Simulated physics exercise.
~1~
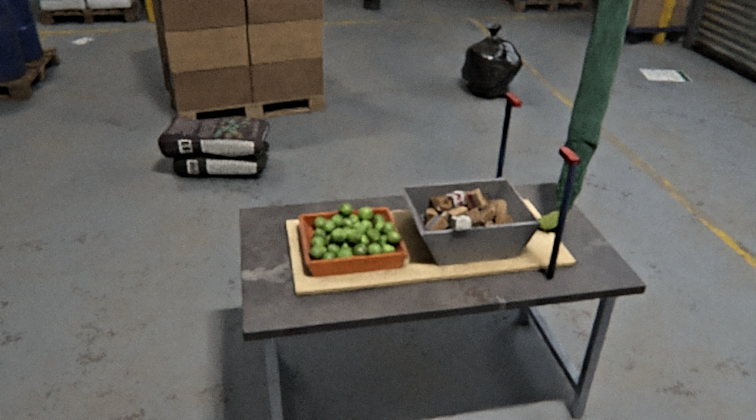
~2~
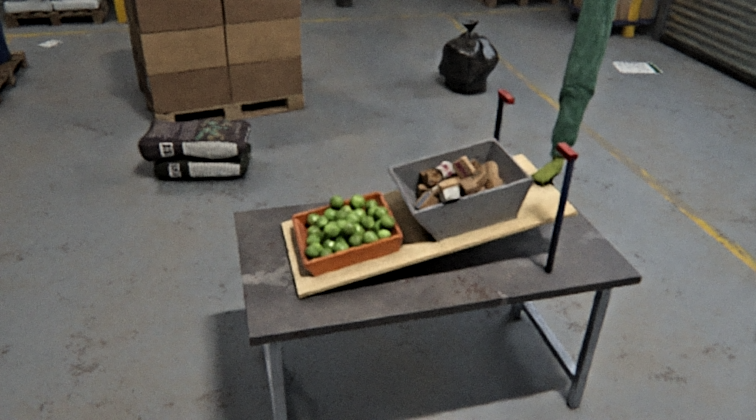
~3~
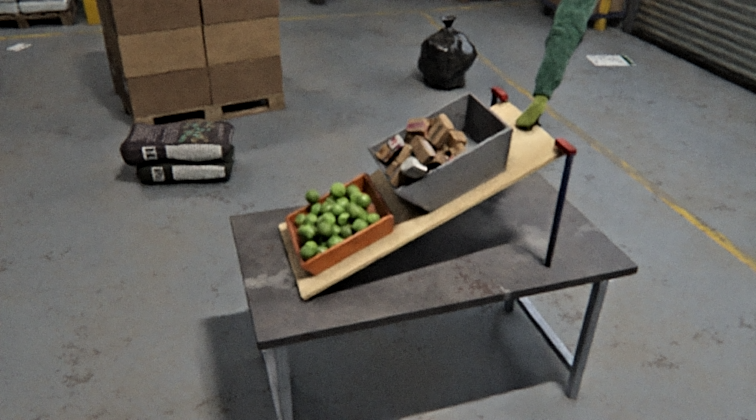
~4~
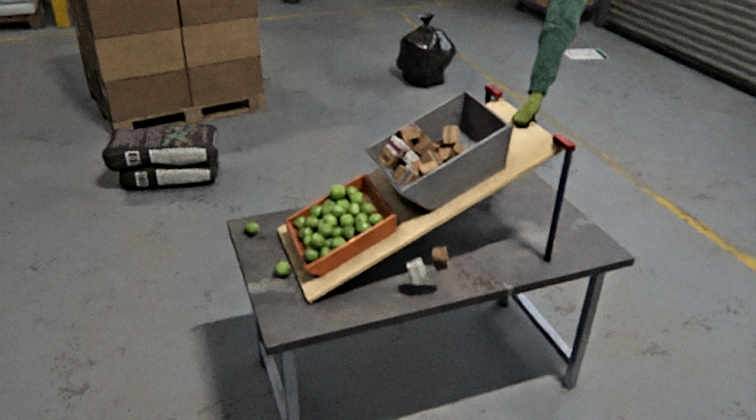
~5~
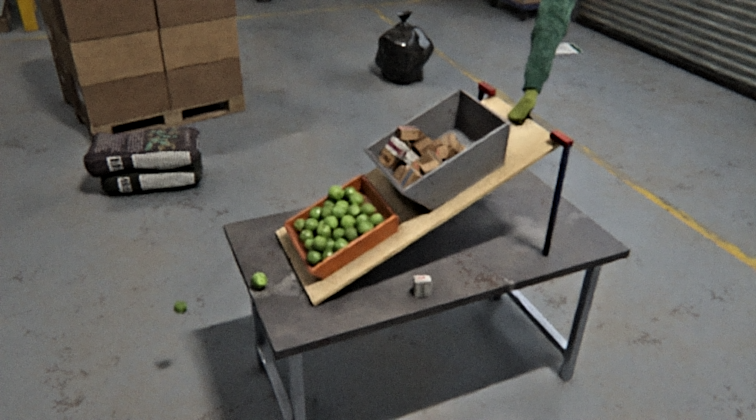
We see a green-sleeved arm lift the right end of a board on a table, tilting an orange container of green apples and a grey container of small parcels until the board stays steeply raised; a few apples and parcels spill out, while most remain inside.
